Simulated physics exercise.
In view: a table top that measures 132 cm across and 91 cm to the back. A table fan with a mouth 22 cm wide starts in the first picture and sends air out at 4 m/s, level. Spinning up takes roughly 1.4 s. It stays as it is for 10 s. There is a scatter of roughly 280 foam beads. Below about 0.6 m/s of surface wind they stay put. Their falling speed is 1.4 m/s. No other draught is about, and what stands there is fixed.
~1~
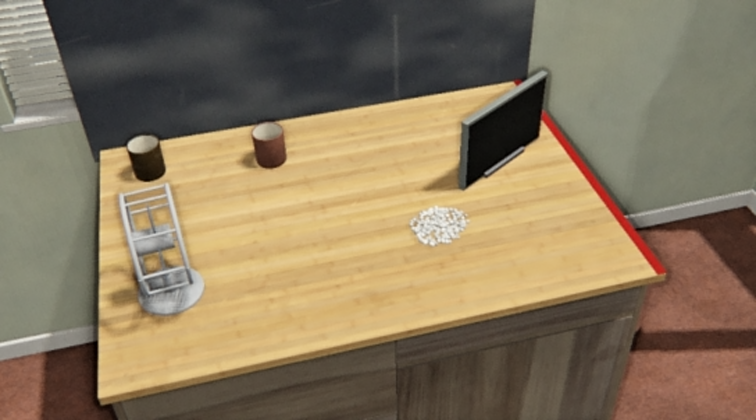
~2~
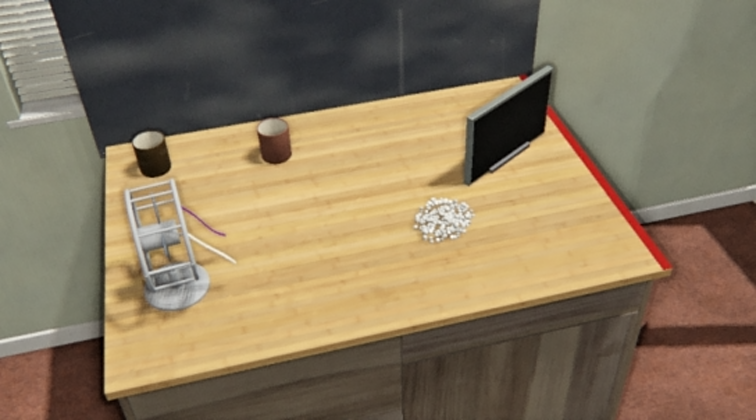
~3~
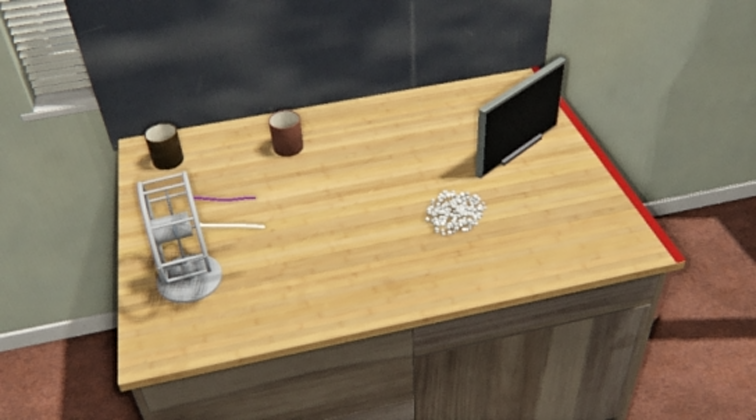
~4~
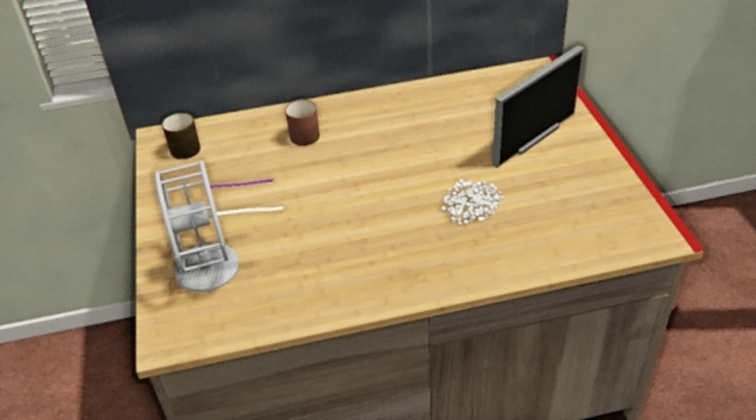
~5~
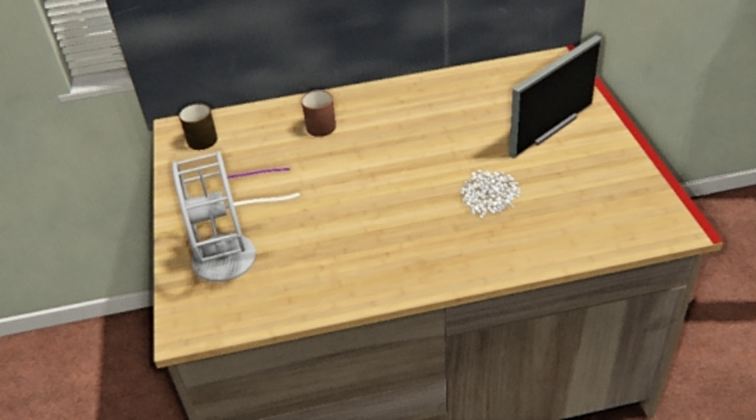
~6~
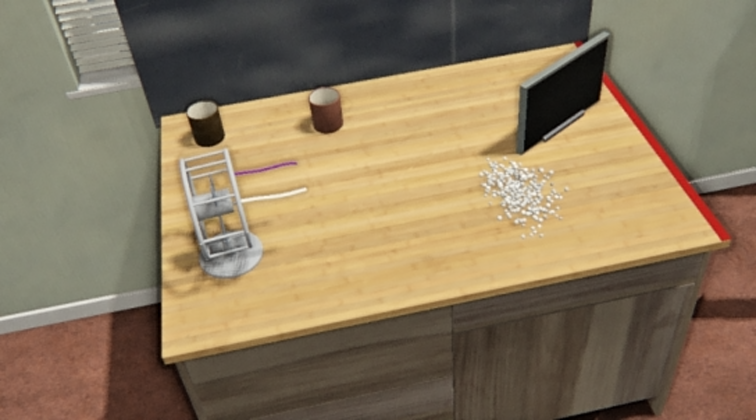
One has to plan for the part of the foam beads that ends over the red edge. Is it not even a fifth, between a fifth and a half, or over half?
By then above half are over the red edge.
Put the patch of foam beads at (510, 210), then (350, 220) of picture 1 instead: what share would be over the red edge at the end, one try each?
In turn about 100 %, 30 %.
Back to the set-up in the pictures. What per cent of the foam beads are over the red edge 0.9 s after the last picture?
Near 80 %.
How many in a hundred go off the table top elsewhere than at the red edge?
Near 15 %.
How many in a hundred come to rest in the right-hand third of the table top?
Near 2 %.
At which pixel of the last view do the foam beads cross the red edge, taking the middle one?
At about (674, 163).
Then, 0.9 s after the last picture, 5 % are on the move or not yet settled, 81 % are over the red edge.
Then, 2.1 s after the last picture, 4 % are on the move or not yet settled, 82 % are over the red edge.
Then, 4.4 s after the last picture, 3 % are on the move or not yet settled, 83 % are over the red edge.
Then, 8.9 s after the last picture, at the end, 84 % are over the red edge.
